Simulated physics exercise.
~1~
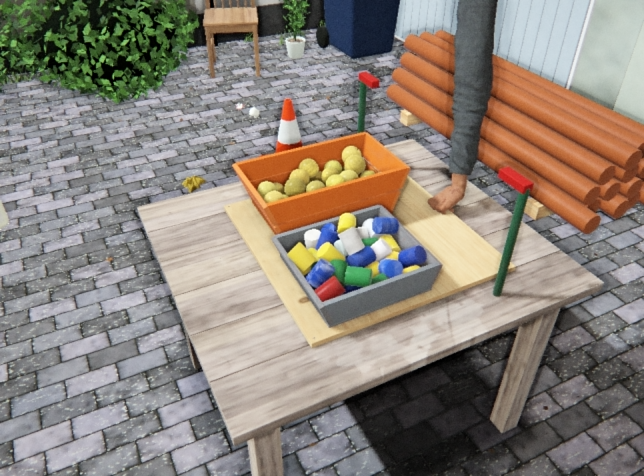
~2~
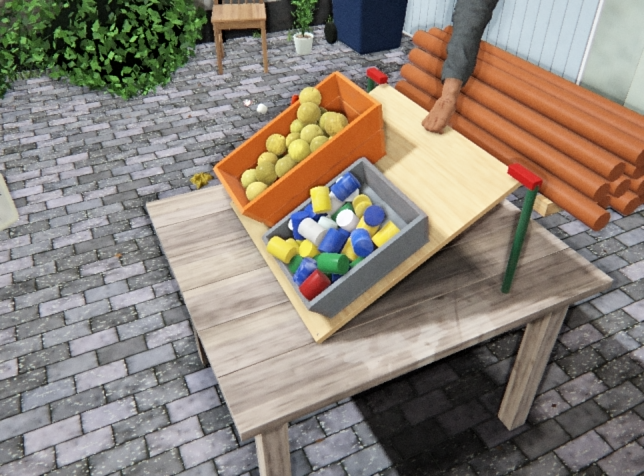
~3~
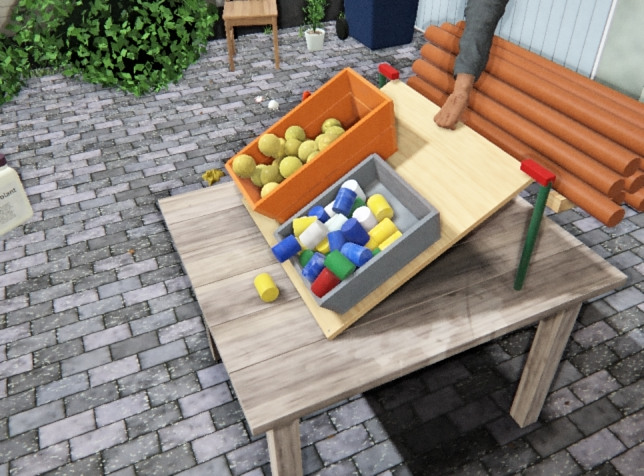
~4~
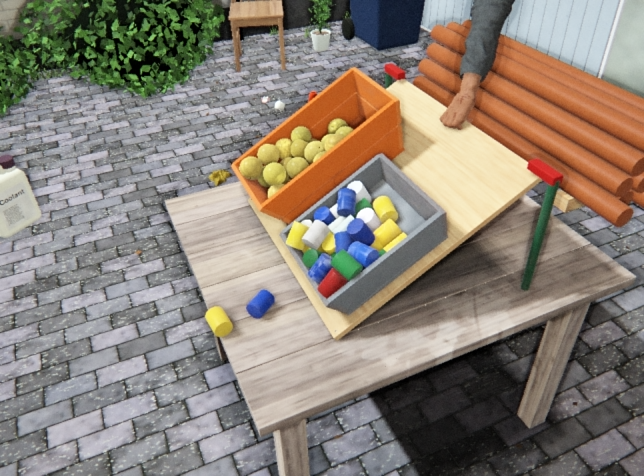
An arm tilts the board steeply, and two jars tumble from the grey basket onto the table.
